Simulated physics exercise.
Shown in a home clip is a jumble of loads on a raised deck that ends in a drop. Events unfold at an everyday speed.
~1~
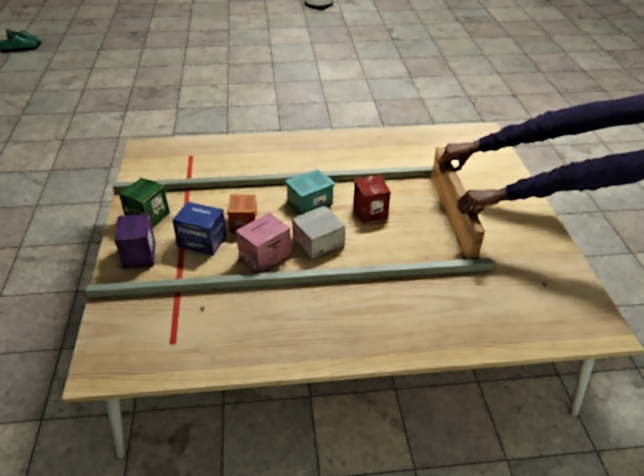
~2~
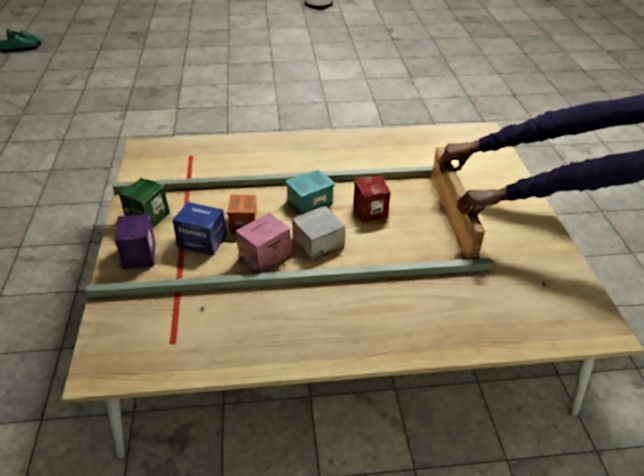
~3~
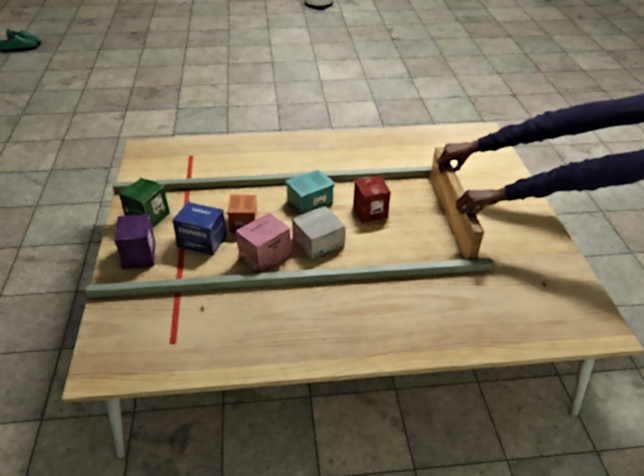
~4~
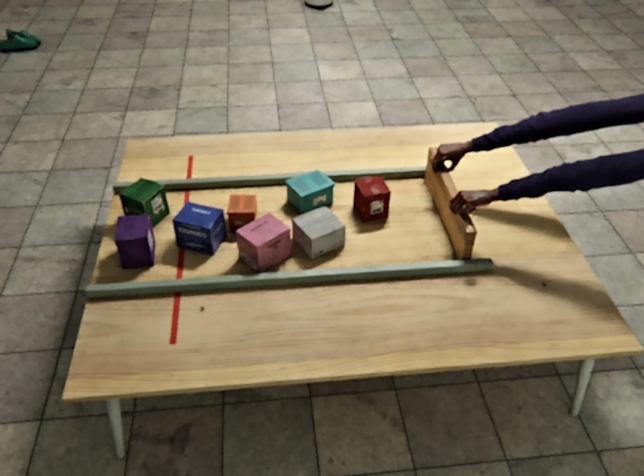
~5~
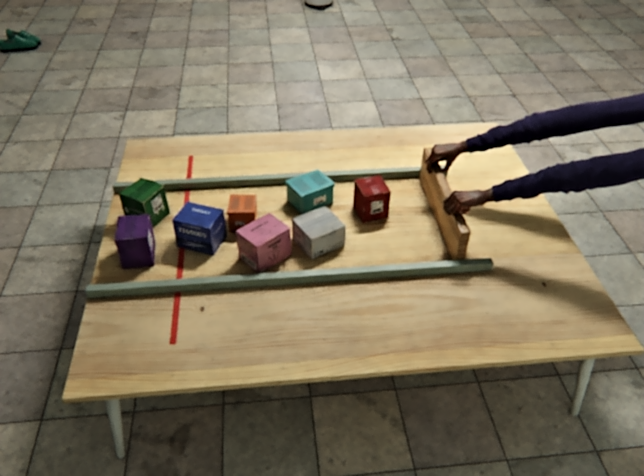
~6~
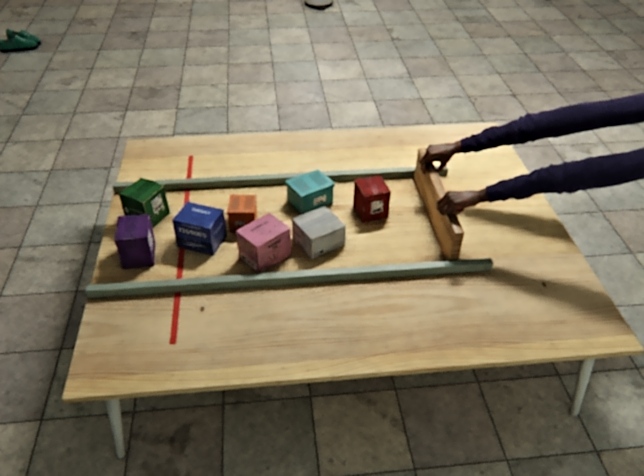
On a wooden table, two hands hold a plank still, then slide it slightly left toward colourful boxes that remain motionless.
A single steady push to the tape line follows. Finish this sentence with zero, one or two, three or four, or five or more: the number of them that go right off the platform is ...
The number of them that go right off the platform is one or two.
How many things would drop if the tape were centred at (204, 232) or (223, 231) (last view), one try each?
The first try gives 0 and the second gives 0.
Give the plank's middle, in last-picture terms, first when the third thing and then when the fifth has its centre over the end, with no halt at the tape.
It sits around (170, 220) and after that around (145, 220).
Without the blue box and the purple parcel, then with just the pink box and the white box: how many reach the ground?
The answer is 0 and then 0.
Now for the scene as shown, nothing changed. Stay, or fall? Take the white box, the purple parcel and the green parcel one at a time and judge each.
The white box does not fall; the purple parcel goes over; the green parcel does not fall.
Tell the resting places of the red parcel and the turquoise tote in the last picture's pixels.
The red parcel comes to rest close to (168, 210), while the turquoise tote rests close to (166, 190).
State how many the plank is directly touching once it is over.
3 end up touching it.
Soon after, none off yet; purple parcel at rest near (136, 241); green parcel at rest near (145, 204); blue box at rest near (200, 228).
At rest, the number that fall off is one or two; fallen, purple parcel.
